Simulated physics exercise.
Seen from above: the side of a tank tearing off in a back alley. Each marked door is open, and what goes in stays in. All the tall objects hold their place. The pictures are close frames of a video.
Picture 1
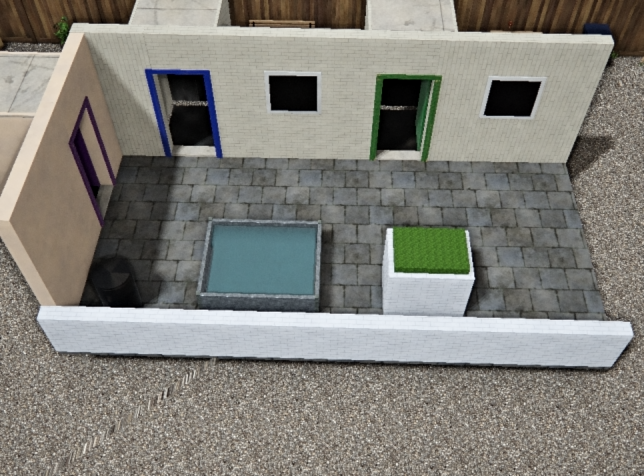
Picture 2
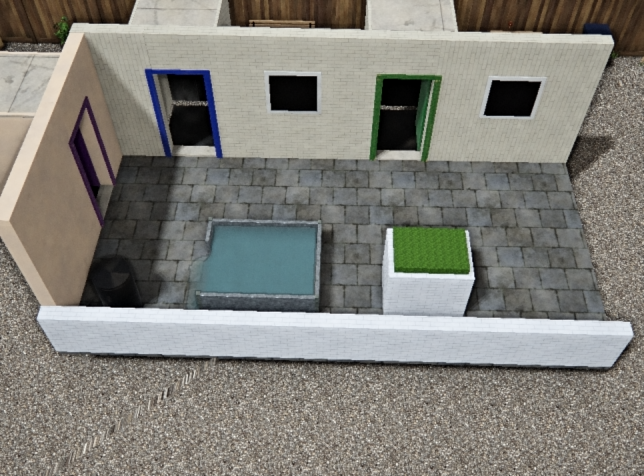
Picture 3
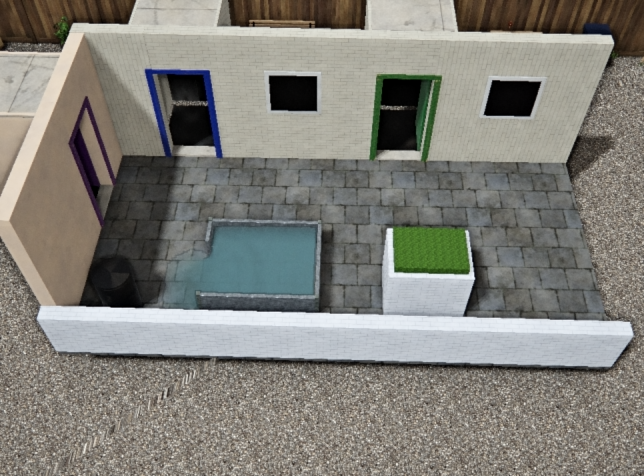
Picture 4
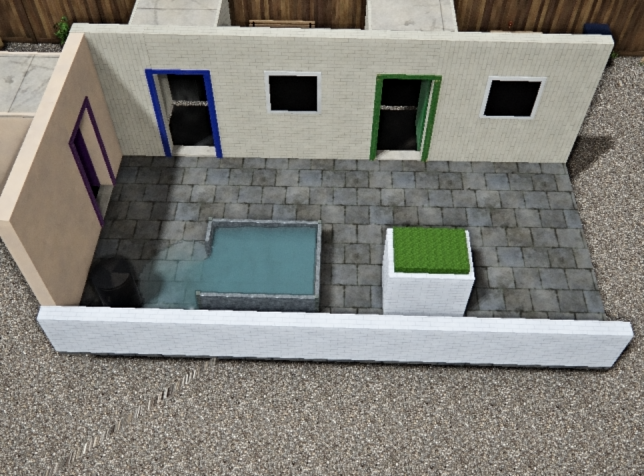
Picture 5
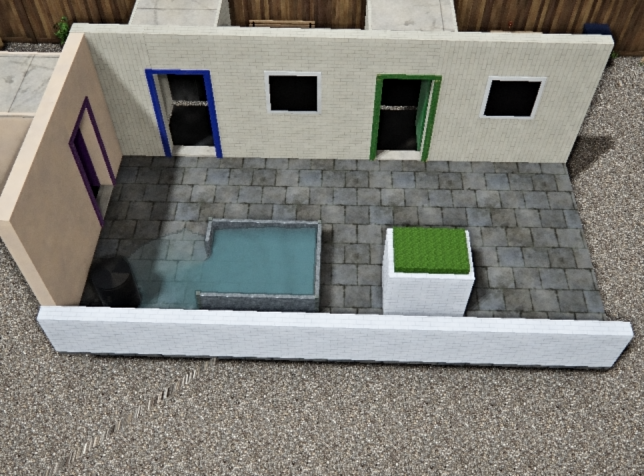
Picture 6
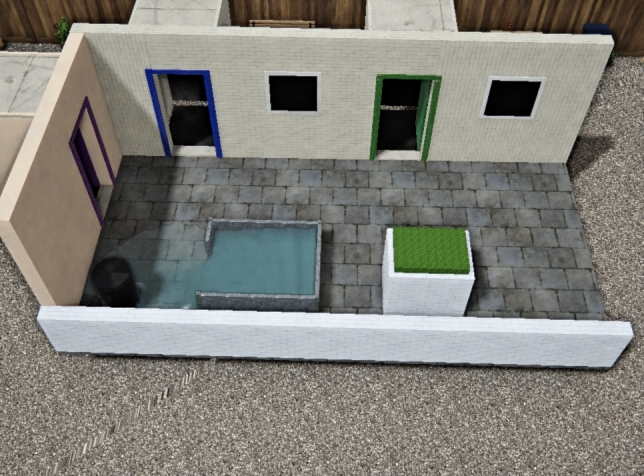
A walled, paved yard held a tank of blue-green water beside a white block with a green top, and water poured from the tank's left side, spreading leftward across the paving around a dark round object.
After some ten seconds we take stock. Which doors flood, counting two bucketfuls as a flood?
One by one: The blue door takes more than that; the purple door takes more than that; the green door stays under that.
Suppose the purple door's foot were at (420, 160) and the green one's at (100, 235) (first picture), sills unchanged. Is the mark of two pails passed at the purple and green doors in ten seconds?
In short: The purple door lets less in, the green door takes more.
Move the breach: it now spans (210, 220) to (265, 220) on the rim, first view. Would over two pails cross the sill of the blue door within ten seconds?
In short: Blue door is over.
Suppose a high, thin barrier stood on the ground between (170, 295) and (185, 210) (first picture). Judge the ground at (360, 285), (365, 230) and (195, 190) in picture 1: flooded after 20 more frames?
One after the other: Dry, clear, flooded.
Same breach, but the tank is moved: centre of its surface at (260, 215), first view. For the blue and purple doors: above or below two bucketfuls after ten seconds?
Blue keeps below it; purple floods.
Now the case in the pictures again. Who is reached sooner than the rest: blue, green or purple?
That is the purple one.
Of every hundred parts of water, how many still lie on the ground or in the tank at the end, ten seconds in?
Roughly 88 per cent.
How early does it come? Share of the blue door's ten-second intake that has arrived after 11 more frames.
Some 0 per cent.
A moment on, water covers 15 % of the floor; the blue door not reached, the purple door not reached, the green door not reached.
Next, water covers 20 % of the floor; the blue door not reached, the purple door under two buckets in, the green door not reached.
Then, water covers 30 % of the floor; the blue door wet at the sill, nothing in, the purple door under two buckets in, the green door not reached.
Later, water covers 55 % of the floor; the blue door over two buckets in, the purple door over two buckets in, the green door wet at the sill, nothing in.
In the end, water covers 85 % of the floor; the blue door over two buckets in, the purple door far over two buckets in, the green door wet at the sill, nothing in.
